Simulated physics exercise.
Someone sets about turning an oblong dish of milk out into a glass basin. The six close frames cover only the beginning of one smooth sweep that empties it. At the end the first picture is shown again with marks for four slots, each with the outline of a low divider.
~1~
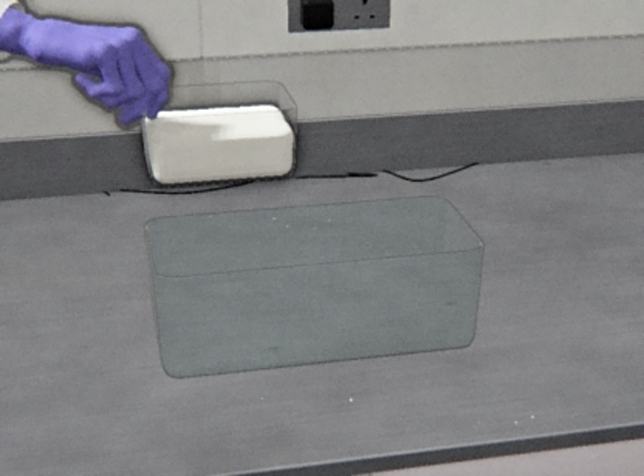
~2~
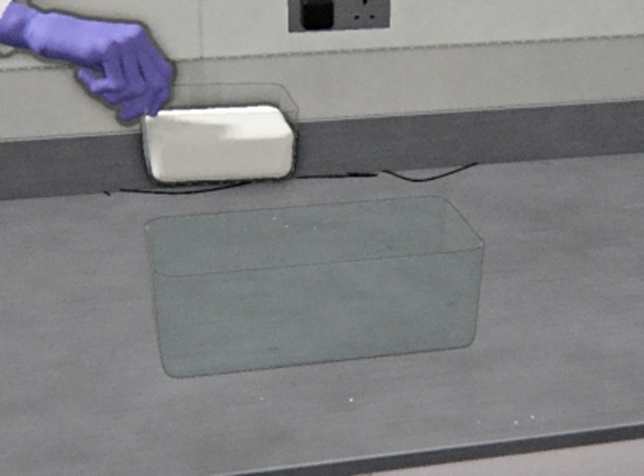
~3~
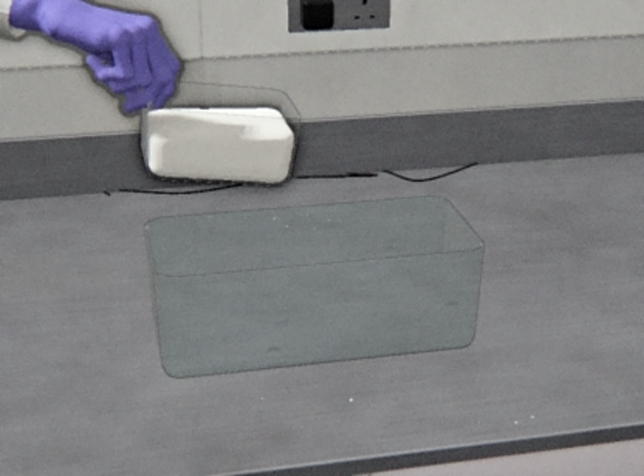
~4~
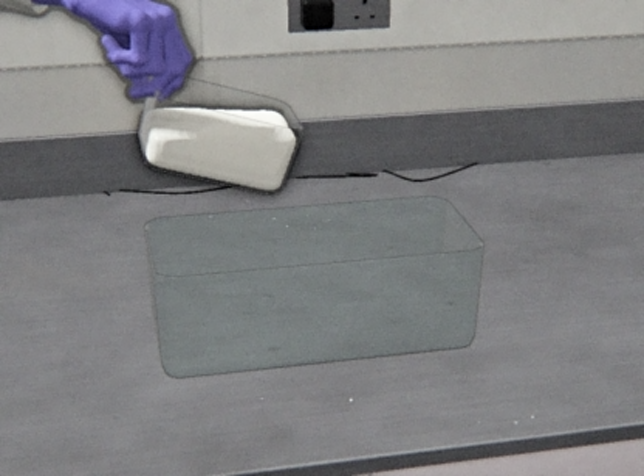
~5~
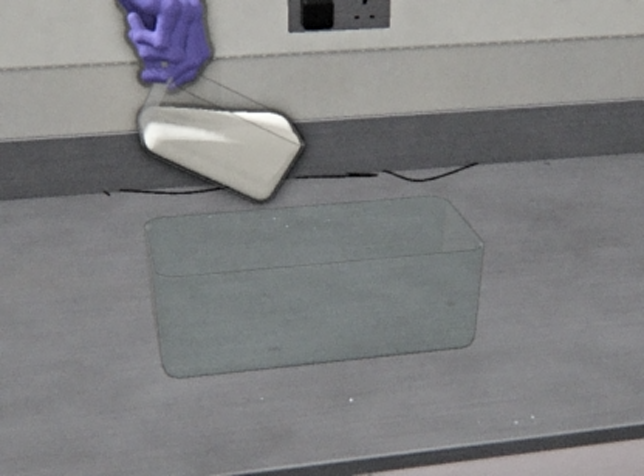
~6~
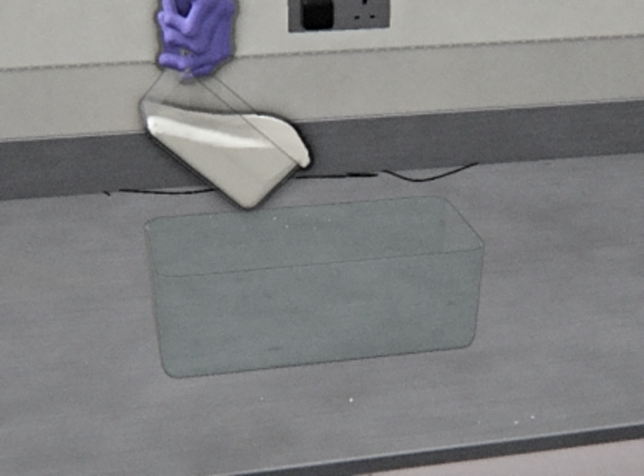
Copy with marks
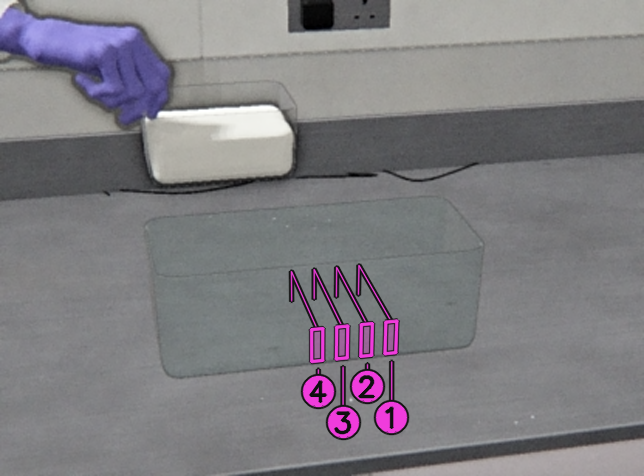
White liquid in a clear oblong dish tilting rightward as a purple-gloved hand lifts its left end behind a glass basin.
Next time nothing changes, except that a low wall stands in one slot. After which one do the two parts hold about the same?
Use slot 3.
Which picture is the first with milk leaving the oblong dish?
Picture 6.
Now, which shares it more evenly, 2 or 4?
4.
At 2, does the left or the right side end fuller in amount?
The left one.
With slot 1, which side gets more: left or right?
The left one.
On the marked copy, 1 at (391, 361); 2 at (367, 364); 3 at (343, 366); 4 at (318, 369).
With 1, about 84 % ends left of the wall and 14 % right of it.
With 2, about 77 % ends left of the wall and 17 % right of it; 5 % is lost outside.
With 3, about 48 % ends left of the wall and 51 % right of it.
With 4, about 30 % ends left of the wall and 69 % right of it.
